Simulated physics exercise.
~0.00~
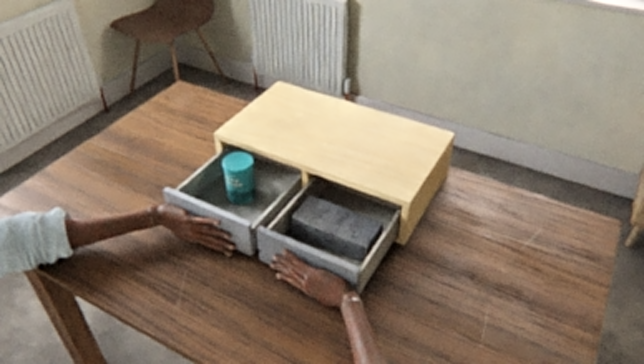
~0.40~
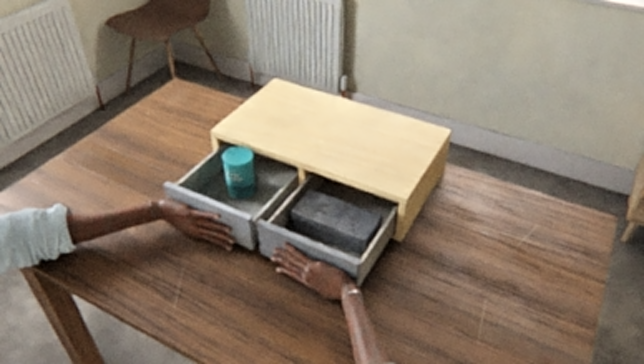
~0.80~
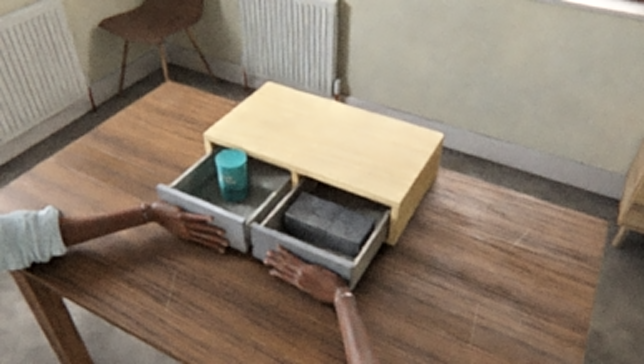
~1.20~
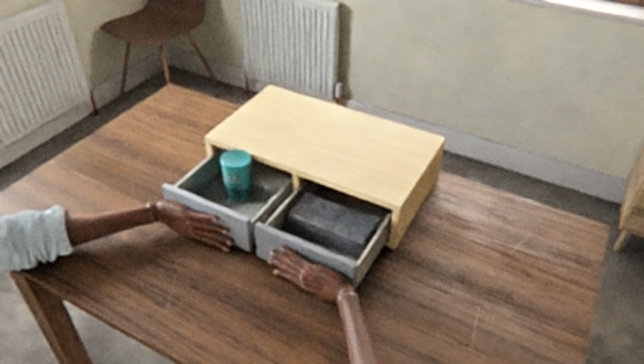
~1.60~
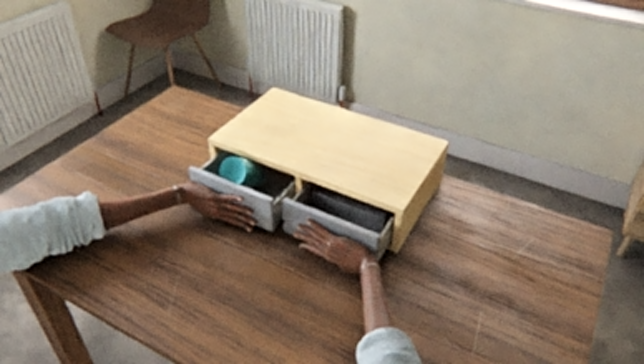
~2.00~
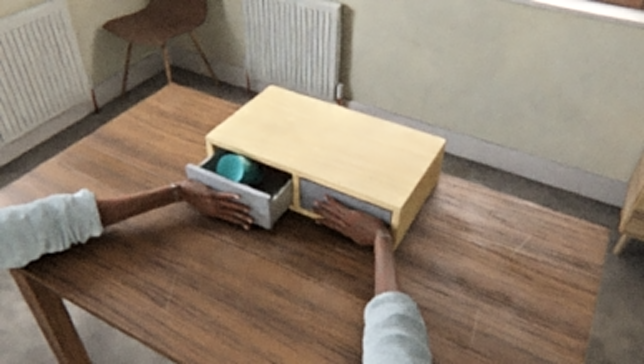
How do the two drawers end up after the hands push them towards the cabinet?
The right drawer closes flush with the cabinet, while the left drawer, with the turquoise pot leaning inside, gets stuck and stays ajar.
